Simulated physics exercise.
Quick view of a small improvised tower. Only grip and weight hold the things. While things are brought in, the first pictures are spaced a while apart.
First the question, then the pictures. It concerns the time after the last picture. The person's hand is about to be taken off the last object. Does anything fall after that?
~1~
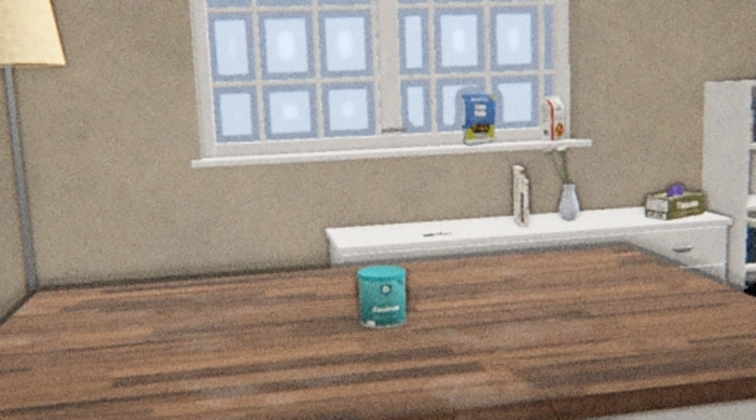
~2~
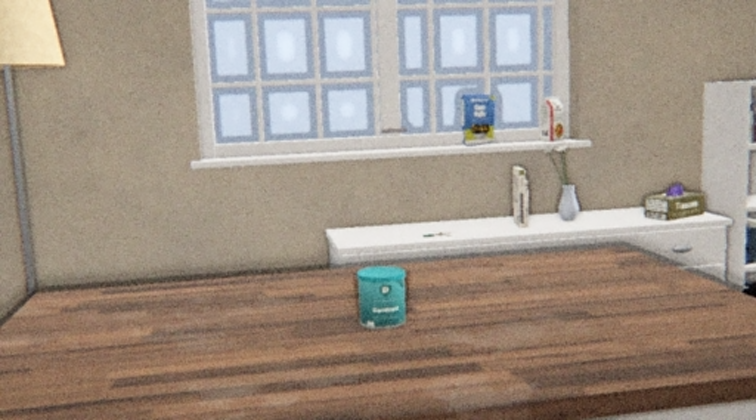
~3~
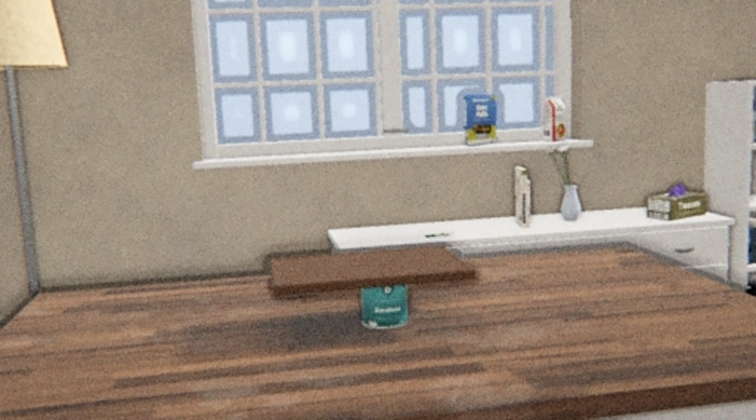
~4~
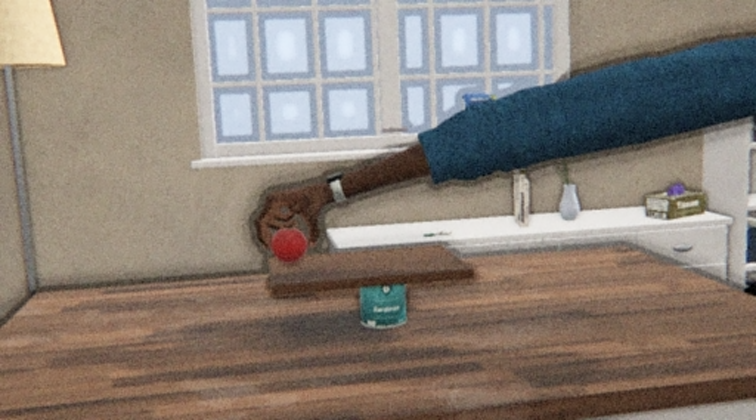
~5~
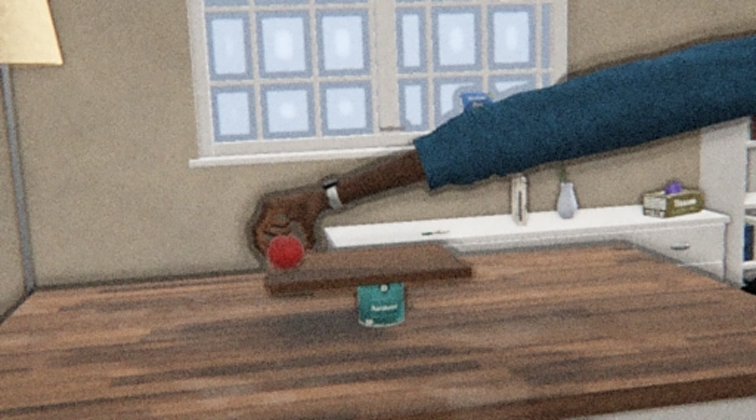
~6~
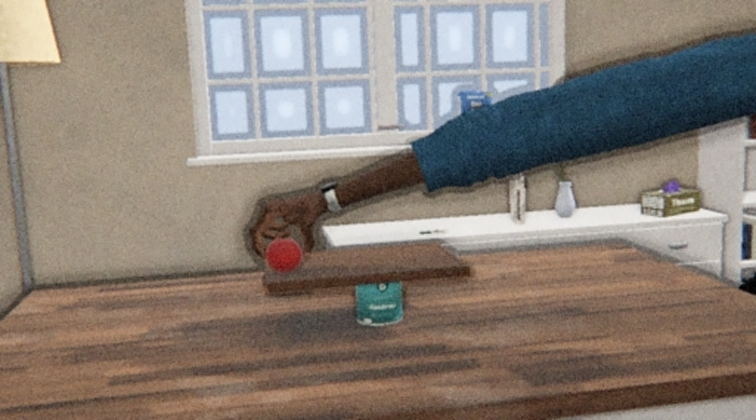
Oh, it doesn't remain fully standing, sadly.
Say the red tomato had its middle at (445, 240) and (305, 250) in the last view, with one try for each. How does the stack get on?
In the first try it remains standing, then in the second try it breaks down.
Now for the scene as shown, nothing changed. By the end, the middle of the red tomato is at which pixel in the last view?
In the final view it sits at roughly (170, 333).
Then, 0.50 s later than the last frame, red tomato now fallen; brown lid tilted by 31°.
Then, 0.70 s later than the last frame, brown lid now fallen.
When it is over, fallen, brown lid and red tomato; turquoise tin as before. End places, in pixels of the last picture, red tomato near (170, 333). The stack gives way.
